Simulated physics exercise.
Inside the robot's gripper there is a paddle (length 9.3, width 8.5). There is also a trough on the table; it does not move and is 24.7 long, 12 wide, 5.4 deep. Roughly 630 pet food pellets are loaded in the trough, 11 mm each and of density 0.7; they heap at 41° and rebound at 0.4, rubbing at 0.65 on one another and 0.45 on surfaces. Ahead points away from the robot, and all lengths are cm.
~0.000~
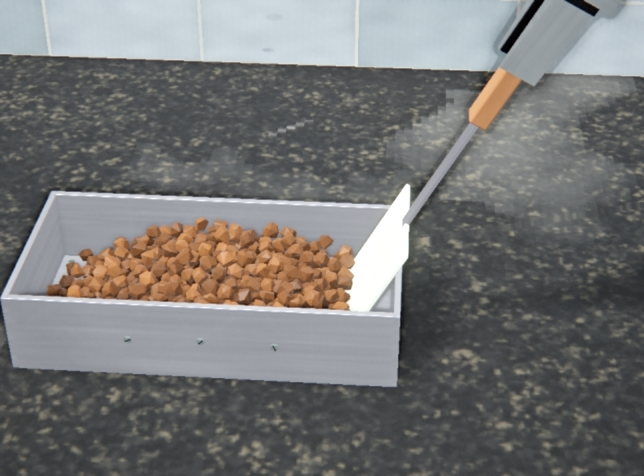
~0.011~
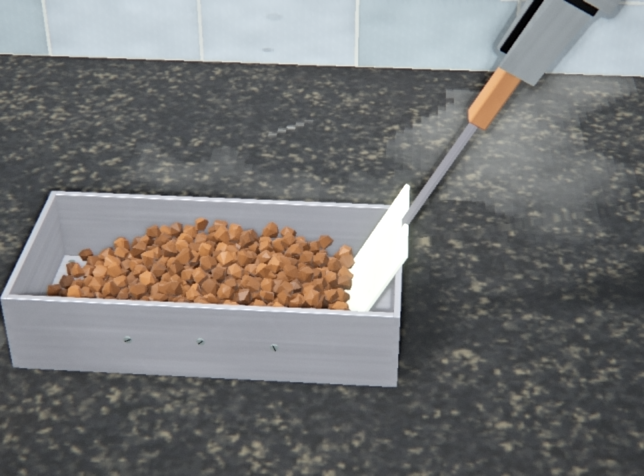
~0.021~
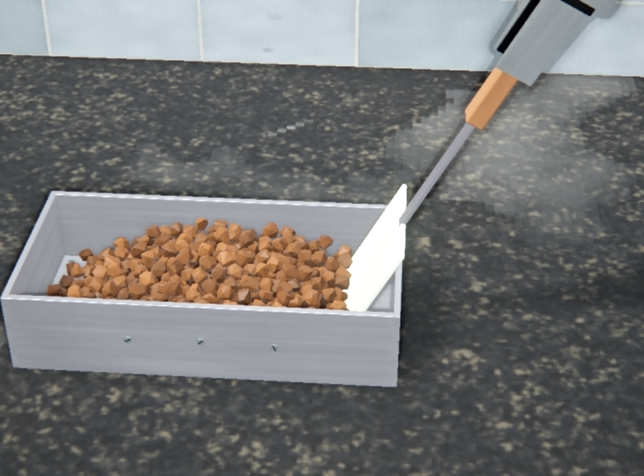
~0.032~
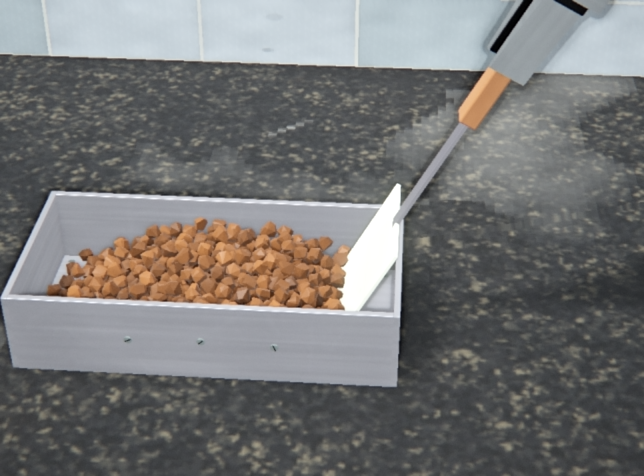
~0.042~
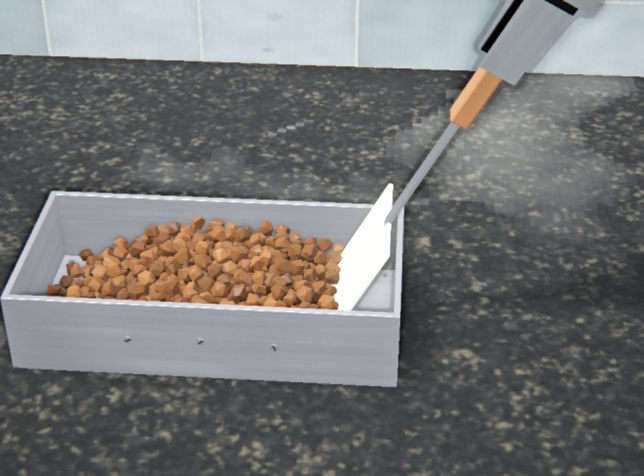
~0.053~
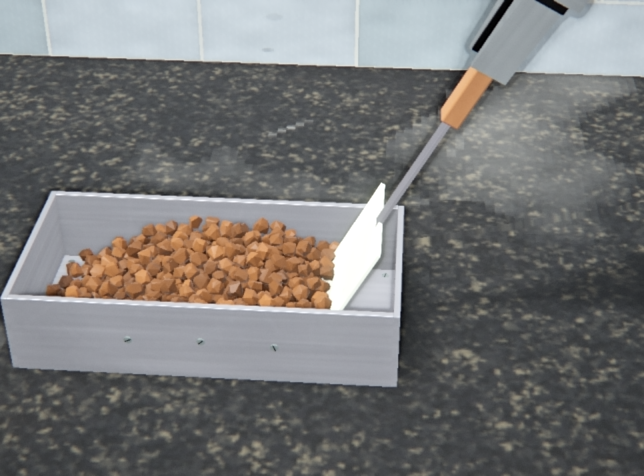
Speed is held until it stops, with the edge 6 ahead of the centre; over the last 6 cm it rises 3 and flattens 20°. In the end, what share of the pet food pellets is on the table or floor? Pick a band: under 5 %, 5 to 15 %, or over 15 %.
5 to 15 %.
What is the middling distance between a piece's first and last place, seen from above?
Somewhere around 7 centimetres, I'd say.
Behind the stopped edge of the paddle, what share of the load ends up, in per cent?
I'd put it at around 30 in a hundred.
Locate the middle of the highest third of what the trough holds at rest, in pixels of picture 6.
Roughly (100, 242).
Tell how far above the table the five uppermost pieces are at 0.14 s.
About 7 cm.
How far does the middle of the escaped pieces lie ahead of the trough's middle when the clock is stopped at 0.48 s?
It's close to 14 cm ahead of the centre.
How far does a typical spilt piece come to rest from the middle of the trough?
Roughly 16 cm from the middle.
After 0.14 s, sloping 62°, highest piece 7 above the table; 632 in the trough.
After 0.24 s, sloping 53°, highest piece 10 above the table; 631 in the trough, 1 on the blade or in flight.
After 0.48 s, sloping 42°, highest piece 8 above the table; 573 in the trough, 45 on the table or floor, 14 on the blade or in flight.
After 1.53 s, sloping 42°, highest piece 8 above the table; 566 in the trough, 65 on the table or floor, 1 on the blade or in flight.
At rest, 566 in the trough, 65 on the table or floor, 1 on the blade or in flight. That is 10 % on the table or floor.
